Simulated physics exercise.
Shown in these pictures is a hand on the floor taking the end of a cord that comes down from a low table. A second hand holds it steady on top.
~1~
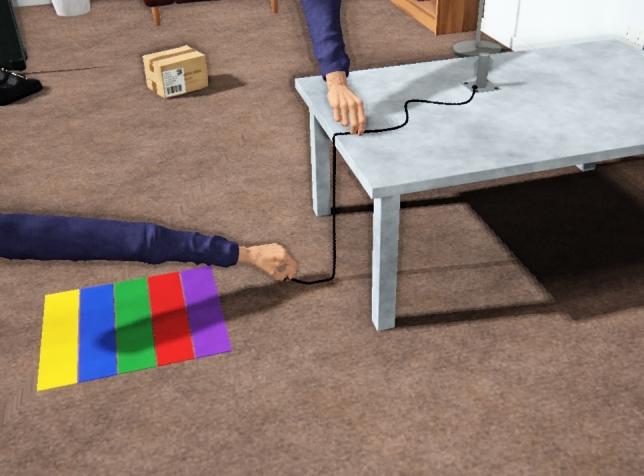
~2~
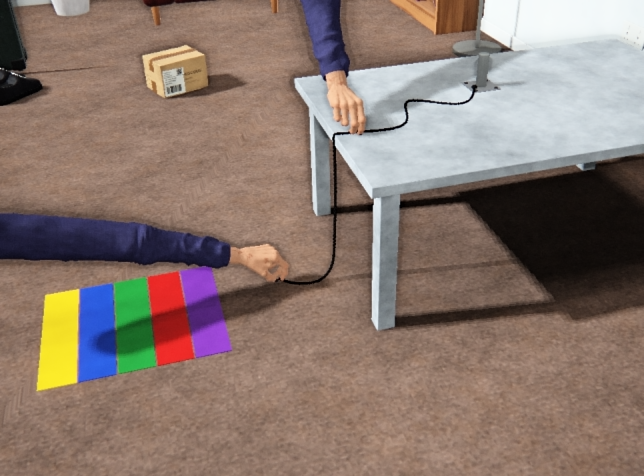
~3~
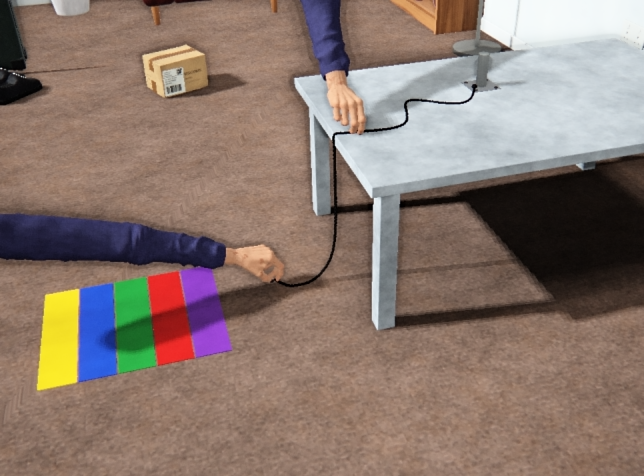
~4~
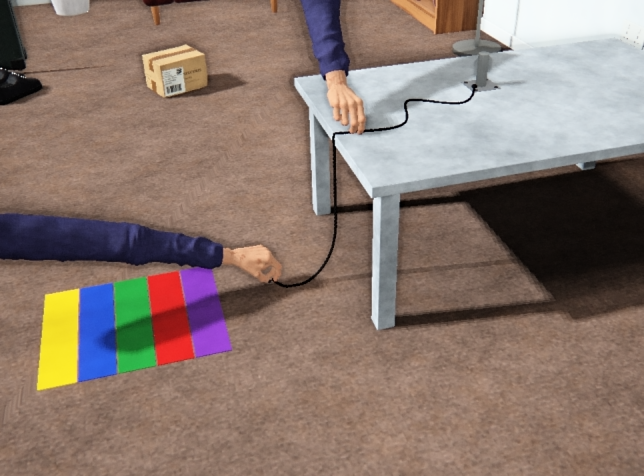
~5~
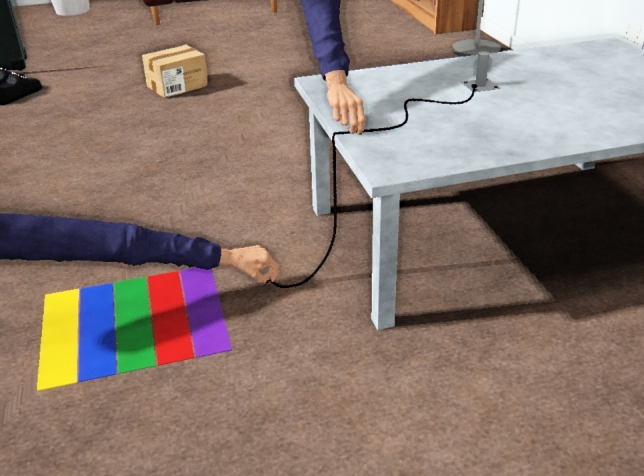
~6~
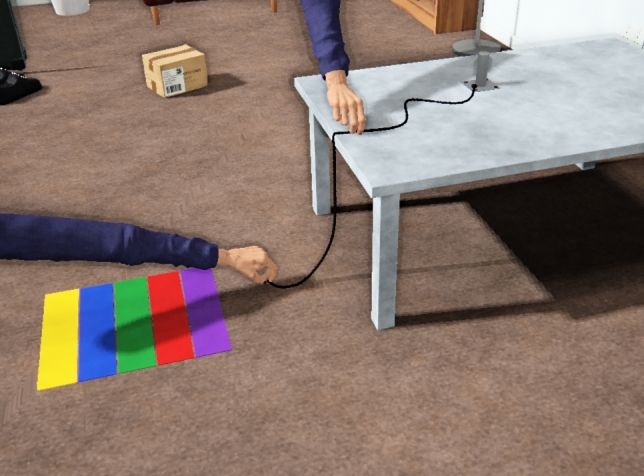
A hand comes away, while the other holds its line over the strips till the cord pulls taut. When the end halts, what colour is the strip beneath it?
Green.
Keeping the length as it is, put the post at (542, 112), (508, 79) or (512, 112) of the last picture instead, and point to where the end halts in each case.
The first try gives (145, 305), the second (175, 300) and the third (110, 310).
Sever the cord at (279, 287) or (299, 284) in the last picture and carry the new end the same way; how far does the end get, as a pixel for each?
In order, about (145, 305) and about (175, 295).
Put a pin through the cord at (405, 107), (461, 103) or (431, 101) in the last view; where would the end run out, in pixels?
First try near (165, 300), second near (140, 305), third near (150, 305).
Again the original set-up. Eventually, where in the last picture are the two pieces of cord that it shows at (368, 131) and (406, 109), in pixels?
Around (316, 145); the other one around (378, 115).
Soon after, end near (193, 294); over purple.
Then, end near (149, 302); over red.
At full stretch, end near (123, 307); over green. It gets as far as the green strip.
